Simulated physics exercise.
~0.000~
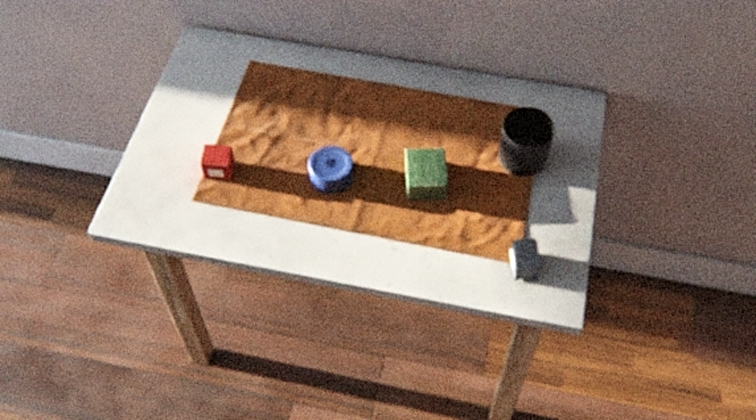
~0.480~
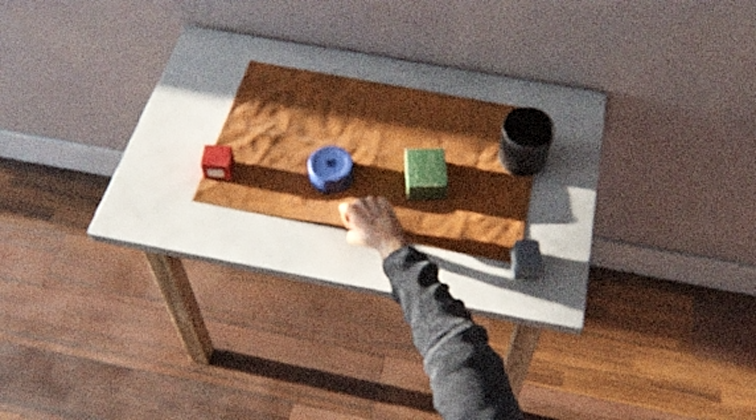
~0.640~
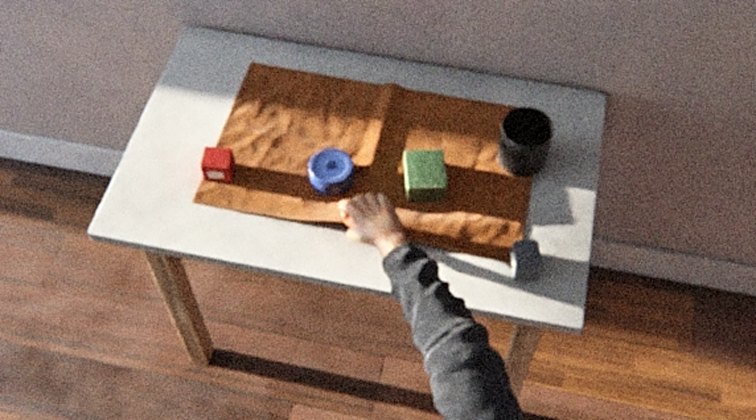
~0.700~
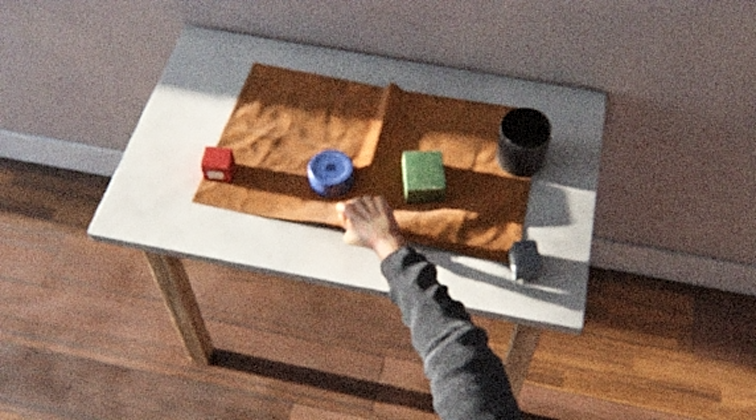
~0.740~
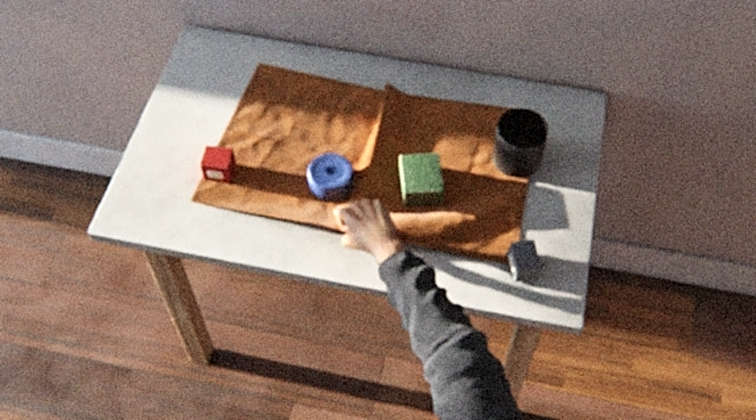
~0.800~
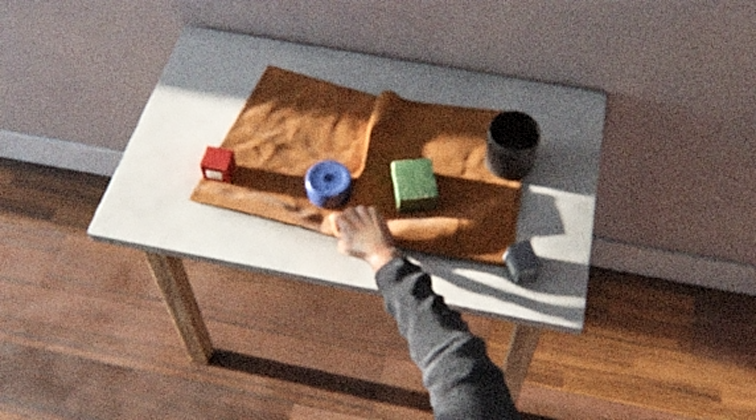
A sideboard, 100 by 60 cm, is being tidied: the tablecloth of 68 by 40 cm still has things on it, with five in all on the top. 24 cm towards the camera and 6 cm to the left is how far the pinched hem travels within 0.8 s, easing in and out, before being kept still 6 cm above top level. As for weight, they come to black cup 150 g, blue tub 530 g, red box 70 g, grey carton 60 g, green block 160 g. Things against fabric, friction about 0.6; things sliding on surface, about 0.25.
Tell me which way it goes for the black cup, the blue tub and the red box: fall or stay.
My prediction: The black cup is a survivor. The blue tub is a casualty. The red box is a casualty.
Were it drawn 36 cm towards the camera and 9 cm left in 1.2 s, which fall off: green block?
In that case the green block is lost over the edge.
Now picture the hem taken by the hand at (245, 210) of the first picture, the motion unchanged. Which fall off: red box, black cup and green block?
Result: Red box leaves the top; black cup keeps its place; green block keeps its place.
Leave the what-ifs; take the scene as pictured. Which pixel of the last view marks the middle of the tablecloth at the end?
It sits near (288, 265) in pixels.
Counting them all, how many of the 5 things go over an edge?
My count is 3.
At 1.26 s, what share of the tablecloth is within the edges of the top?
Near 75 in a hundred.
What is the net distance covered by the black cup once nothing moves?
I'd say around 35 cm for the black cup.
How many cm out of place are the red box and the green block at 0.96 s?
The red box is 4 cm out, the green block 10 cm.
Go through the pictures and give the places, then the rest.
In the first picture, black cup (529, 127); blue tub (331, 163); red box (216, 155); tablecloth corners (192, 200) (251, 61).
In the second picture, tablecloth corners (192, 201) (251, 61); grip (351, 227).
In the third picture, red box (216, 157); blue tub (331, 165); tablecloth corners (193, 202) (251, 62); grip (351, 224).
In the fourth picture, green block (424, 170); tablecloth corners (192, 202) (254, 63); grip (349, 227).
In the fifth picture, black cup (523, 128); green block (422, 173); blue tub (330, 170); tablecloth corners (191, 201) (259, 63); grip (346, 231).
In the sixth picture, black cup (515, 131); blue tub (329, 178); red box (216, 157); tablecloth corners (190, 200) (269, 65); grip (342, 237).
After 1.0 s, 100 % of the tablecloth is still over the top; blue tub 11 cm off its start, black cup 9 cm off its start, red box 3 cm off its start.
After 1.1 s, 95 % of the tablecloth is still over the top; blue tub 18 cm off its start, black cup 15 cm off its start, red box 9 cm off its start.
After 1.3 s, 75 % of the tablecloth is still over the top; blue tub 25 cm off its start at (279, 260), black cup 22 cm off its start at (458, 189), red box 16 cm off its start at (198, 219).
After 1.4 s, 65 % of the tablecloth is still over the top; blue tub 31 cm off its start, black cup 25 cm off its start, red box 24 cm off its start.
After 3.0 s, 40 % of the tablecloth is still over the top; red box over the edge, blue tub over the edge, black cup 34 cm off its start at (417, 227), green block over the edge.
